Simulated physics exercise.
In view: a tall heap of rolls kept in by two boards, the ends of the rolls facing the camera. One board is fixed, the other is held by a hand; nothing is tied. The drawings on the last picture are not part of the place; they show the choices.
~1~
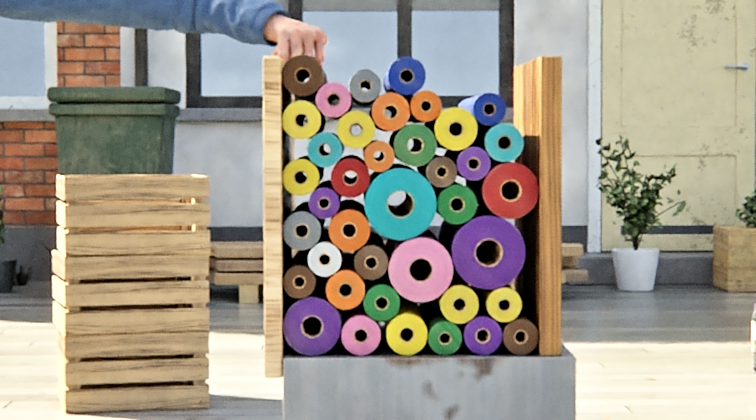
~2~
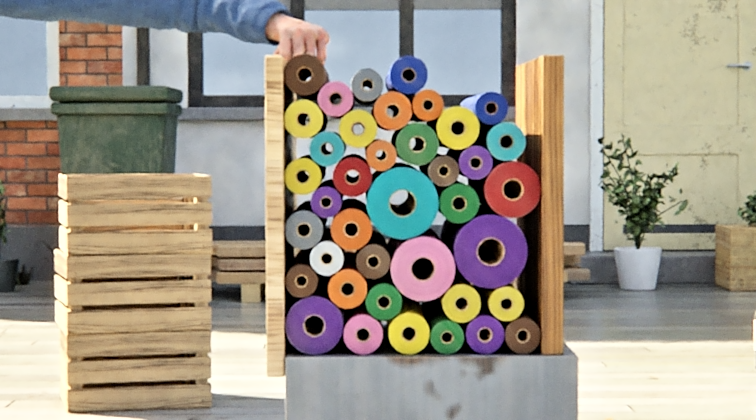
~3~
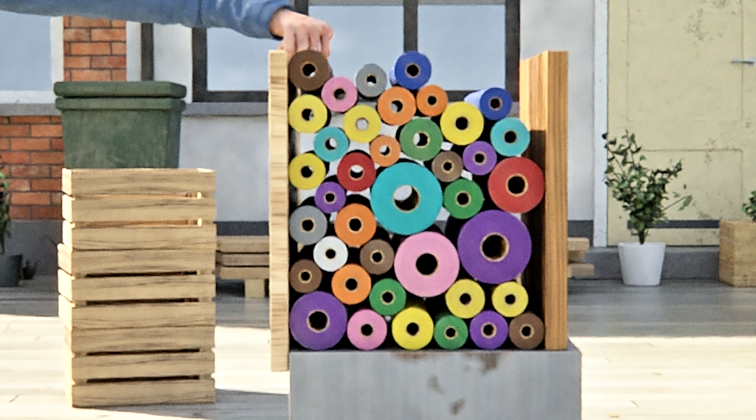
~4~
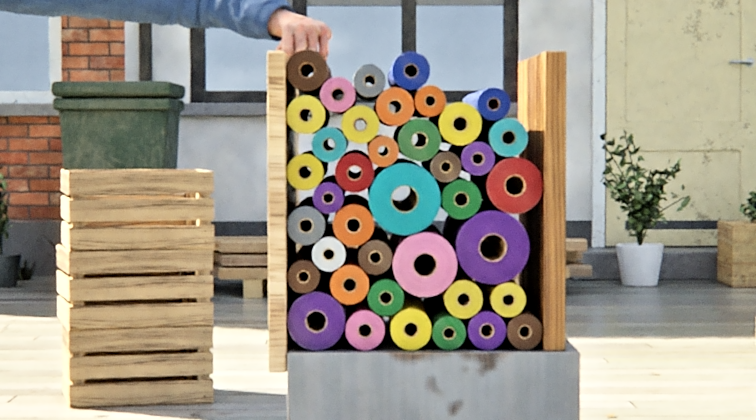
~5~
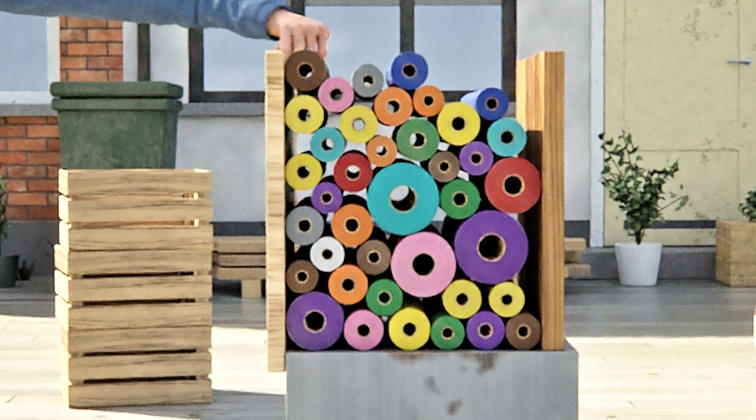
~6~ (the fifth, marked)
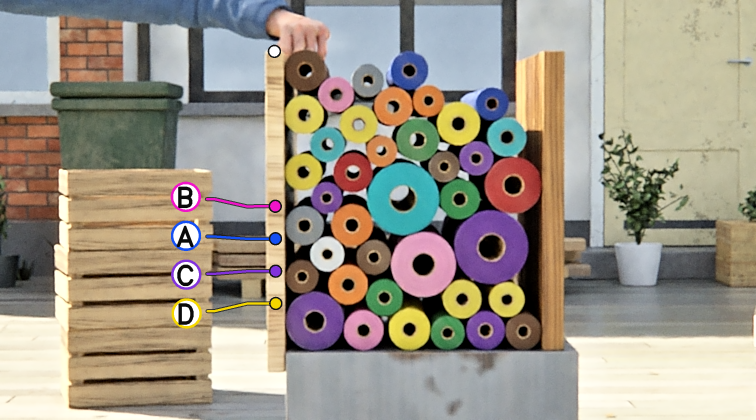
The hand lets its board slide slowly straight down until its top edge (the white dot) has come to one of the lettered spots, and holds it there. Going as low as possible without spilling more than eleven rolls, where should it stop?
Lower it to A and no more.
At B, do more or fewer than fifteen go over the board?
It loses fewer than fifteen.
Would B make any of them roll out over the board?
Yes, at B.
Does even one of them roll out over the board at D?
At D: Yes.
On the copy, A at (276, 239); B at (275, 206); C at (276, 271); D at (276, 303); the white dot at (275, 52).
On A. First, top of the board (284, 131).
Then, top of the board (284, 220).
Finally, top of the board (285, 238), about seven out over the board.
By contrast, B about four out over the board; C more than eleven out over the board; D more than eleven out over the board.
